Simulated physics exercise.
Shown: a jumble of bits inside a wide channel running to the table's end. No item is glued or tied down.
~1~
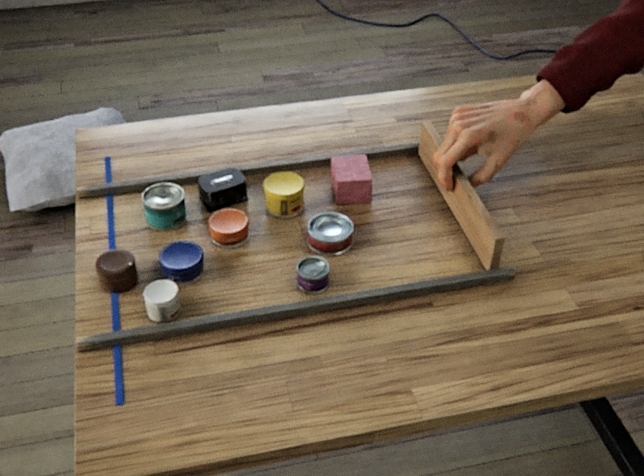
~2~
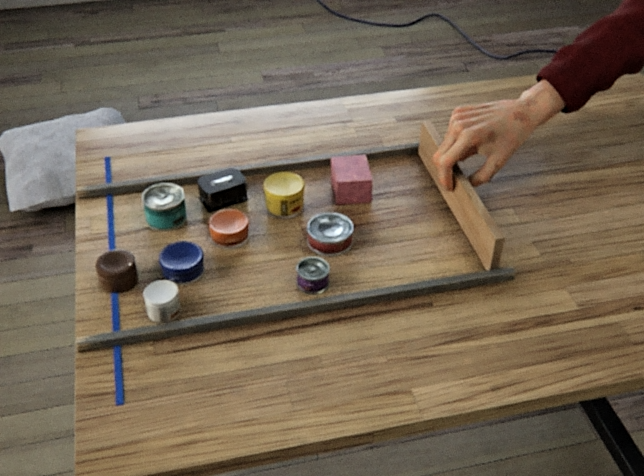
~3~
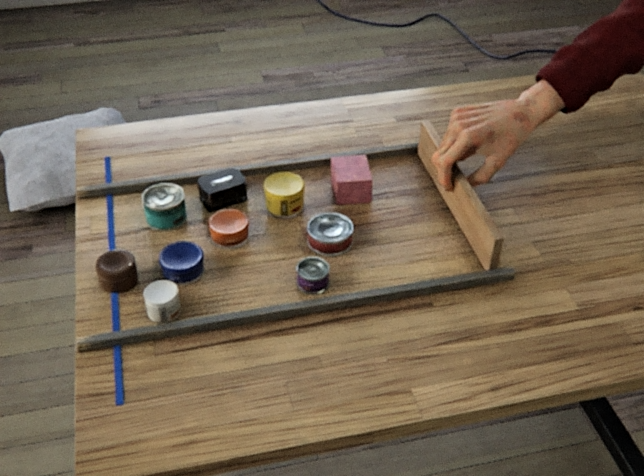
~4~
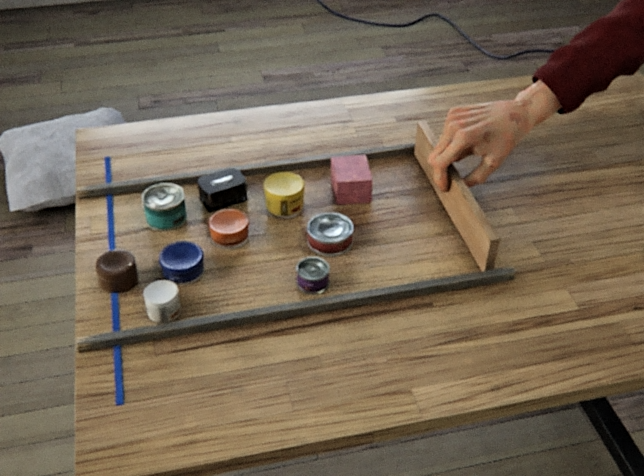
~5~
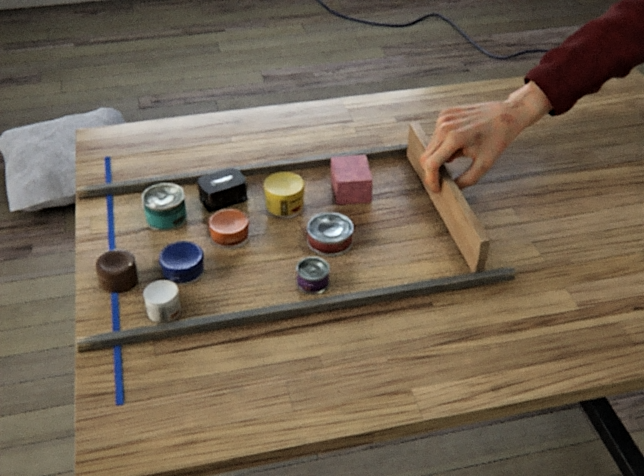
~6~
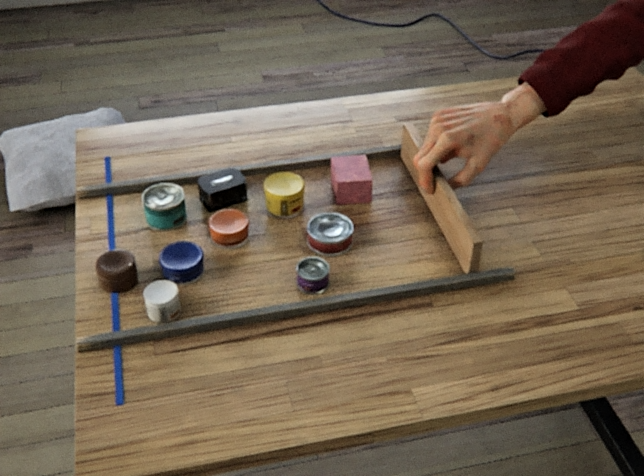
At the start, a hand in a dark red sleeve holds a wooden board upright across the right end of a channel between two grey strips, with small tins, tubs and a pink block spread inside. The hand then slides the board a little to the left, while the objects stay still.
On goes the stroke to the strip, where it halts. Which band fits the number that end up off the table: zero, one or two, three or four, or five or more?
The band is five or more.
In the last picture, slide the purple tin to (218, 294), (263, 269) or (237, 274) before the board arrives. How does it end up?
Going through them in order, it keeps its spot, it keeps its spot, and it keeps its spot.
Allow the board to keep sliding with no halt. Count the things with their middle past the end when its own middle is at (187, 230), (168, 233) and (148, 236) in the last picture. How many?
0, 2, 2.
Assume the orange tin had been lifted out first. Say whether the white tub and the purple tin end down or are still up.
So the white tub goes off the edge and the purple tin is still there.
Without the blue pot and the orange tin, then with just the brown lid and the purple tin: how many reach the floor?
5 and 5.
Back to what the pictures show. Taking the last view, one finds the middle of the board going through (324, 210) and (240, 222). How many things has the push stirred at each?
The count is 3 at the first point and 8 at the second.
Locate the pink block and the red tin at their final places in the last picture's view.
They end up close to (90, 217) and (88, 275).
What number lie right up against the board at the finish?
The count is 3.
Soon after, none off yet; brown lid at rest near (117, 271); white tub at rest near (163, 302); turquoise pot at rest near (165, 208).
In the end, the number that fall off is five or more; gone, yellow tin, black case, orange tin, blue pot, turquoise pot, white tub and brown lid.
